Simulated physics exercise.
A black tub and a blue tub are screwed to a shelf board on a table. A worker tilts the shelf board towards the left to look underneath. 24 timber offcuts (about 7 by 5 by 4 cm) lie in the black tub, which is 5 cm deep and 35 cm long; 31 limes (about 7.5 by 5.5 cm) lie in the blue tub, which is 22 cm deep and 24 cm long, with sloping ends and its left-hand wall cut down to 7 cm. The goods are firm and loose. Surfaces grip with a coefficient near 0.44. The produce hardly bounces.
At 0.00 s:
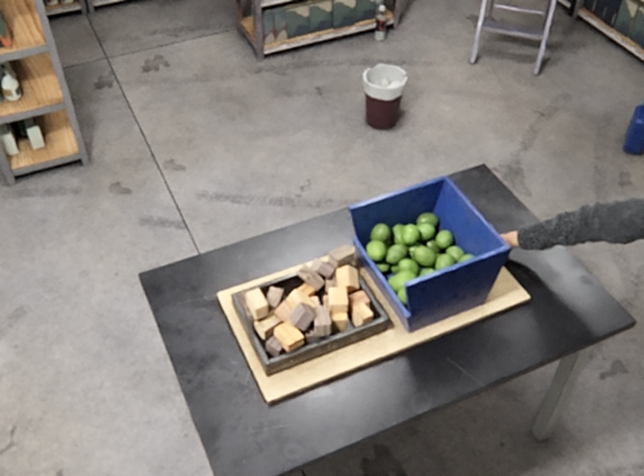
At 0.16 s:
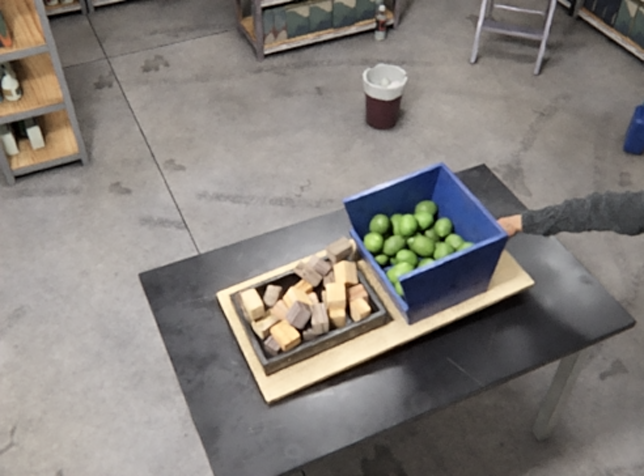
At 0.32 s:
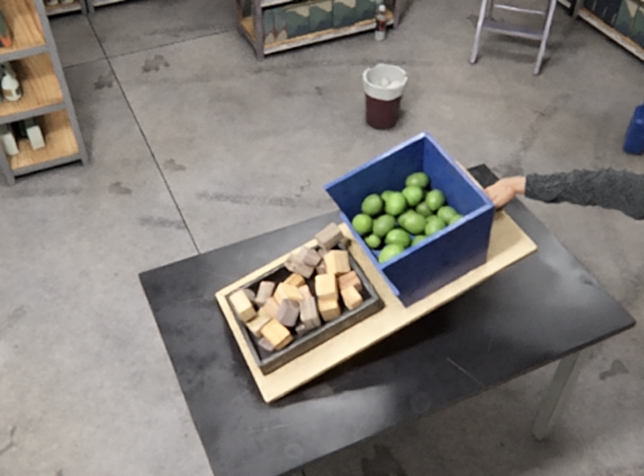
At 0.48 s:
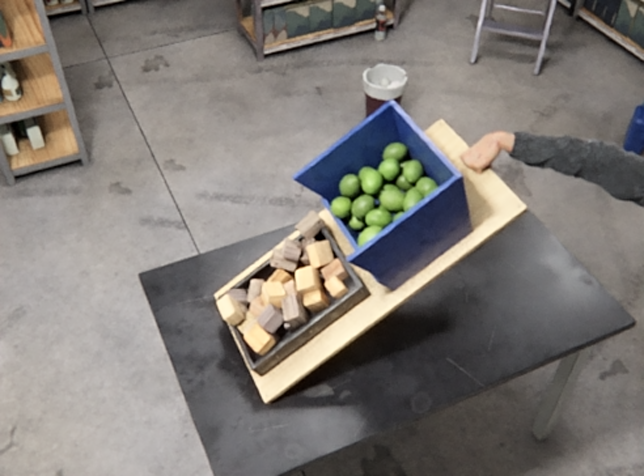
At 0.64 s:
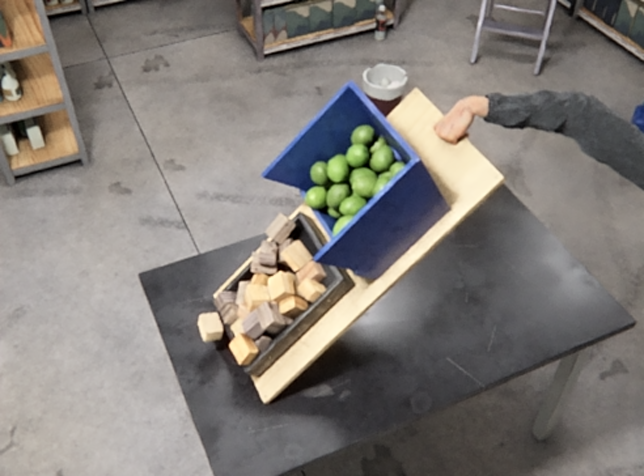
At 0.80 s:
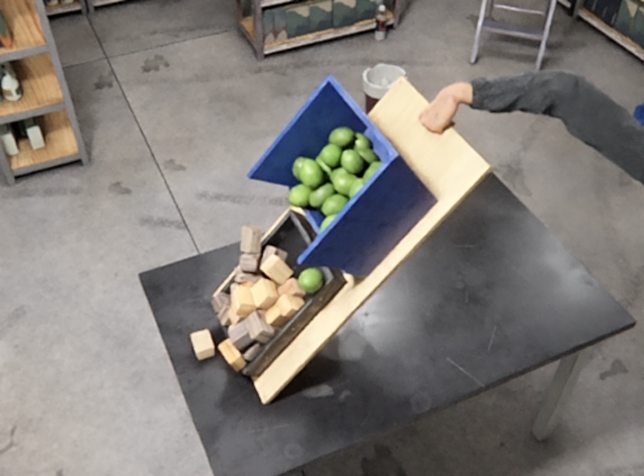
In a workshop, a hand lifts the right end of a board holding a black tub of wooden blocks and a blue tub of green fruit, tilting it steeply left as blocks tumble onto the table and one fruit leaves the blue tub.
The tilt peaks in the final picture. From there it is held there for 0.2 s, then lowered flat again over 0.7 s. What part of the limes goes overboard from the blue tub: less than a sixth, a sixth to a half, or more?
The blue tub loses between a sixth and a half of its limes.
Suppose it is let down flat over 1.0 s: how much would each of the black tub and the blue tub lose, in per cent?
Then black tub 30, blue tub 30 per cent.
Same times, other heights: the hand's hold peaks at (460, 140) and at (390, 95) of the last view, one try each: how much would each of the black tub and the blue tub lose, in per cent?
Black tub 20 then 60, blue tub 10 then 60 per cent.
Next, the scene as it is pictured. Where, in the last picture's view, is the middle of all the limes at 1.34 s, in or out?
Around (377, 235).
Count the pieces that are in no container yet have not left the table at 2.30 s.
About 10.
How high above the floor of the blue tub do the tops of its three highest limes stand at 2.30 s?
Some 12 cm.
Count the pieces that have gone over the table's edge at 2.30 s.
Some 3 pieces.
After 1.04 s, tilt 46°; 5 of 24 out of the black tub and 3 of 31 out of the blue tub.
After 1.34 s, tilt 24°; 6 of 24 out of the black tub and 9 of 31 out of the blue tub.
After 1.76 s, tilt 0°; 7 of 24 out of the black tub and 11 of 31 out of the blue tub.
Final count (at 2.30 s), 7 of 24 out of the black tub and 11 of 31 out of the blue tub. Asked share, 11 of 31, 35 per cent.
